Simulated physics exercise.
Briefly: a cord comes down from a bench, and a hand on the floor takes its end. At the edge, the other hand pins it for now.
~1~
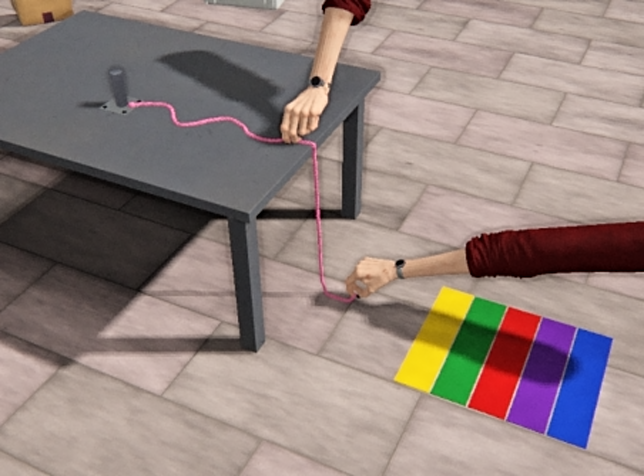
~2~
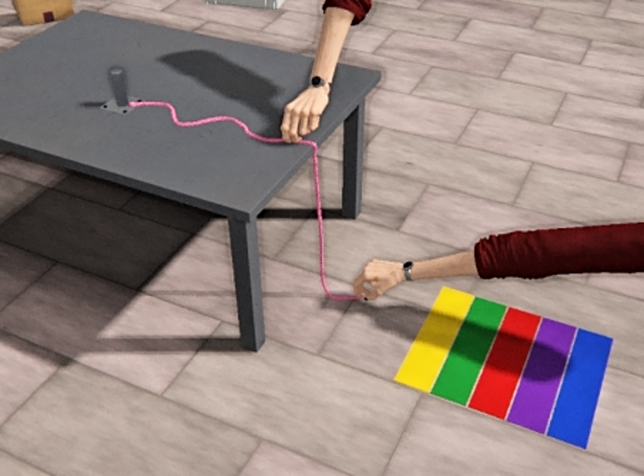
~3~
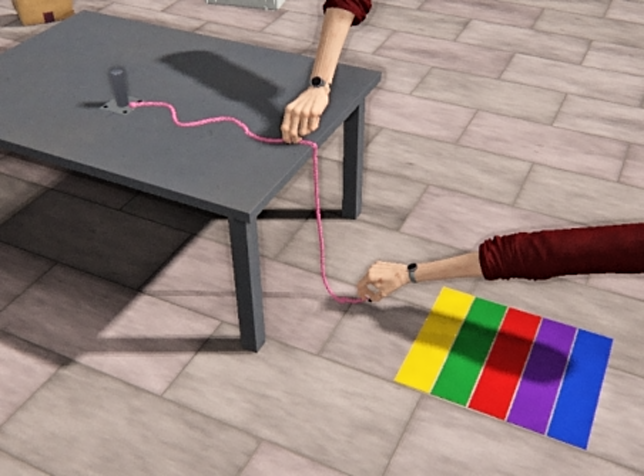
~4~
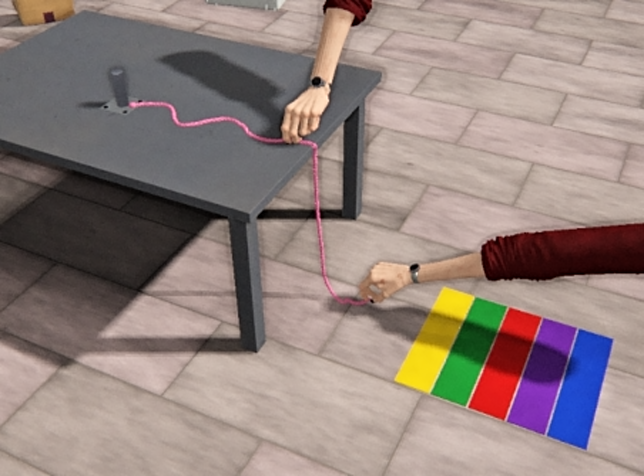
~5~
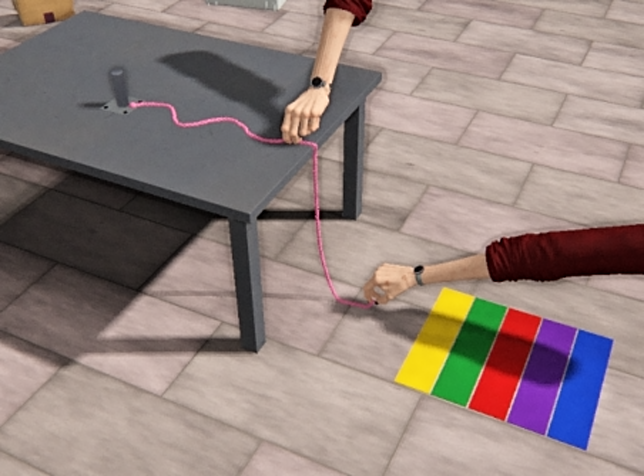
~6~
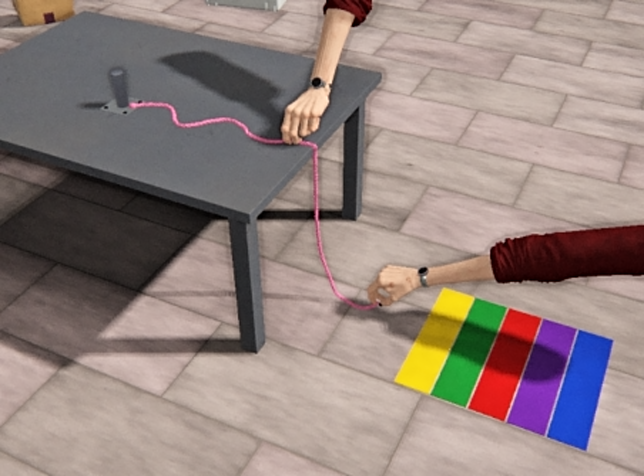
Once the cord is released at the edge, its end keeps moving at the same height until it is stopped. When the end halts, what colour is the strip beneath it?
Red.
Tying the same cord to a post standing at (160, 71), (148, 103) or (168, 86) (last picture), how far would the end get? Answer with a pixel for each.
Going through the tries, you get (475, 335), then (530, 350), then (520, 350).
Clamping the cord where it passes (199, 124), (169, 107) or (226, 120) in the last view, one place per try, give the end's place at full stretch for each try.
Readings in order - (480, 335), (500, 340), (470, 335).
A little later, end near (442, 323); over yellow.
Next, end near (483, 336); over green.
When it is tight, end near (508, 344); over red. It gets as far as the red strip.
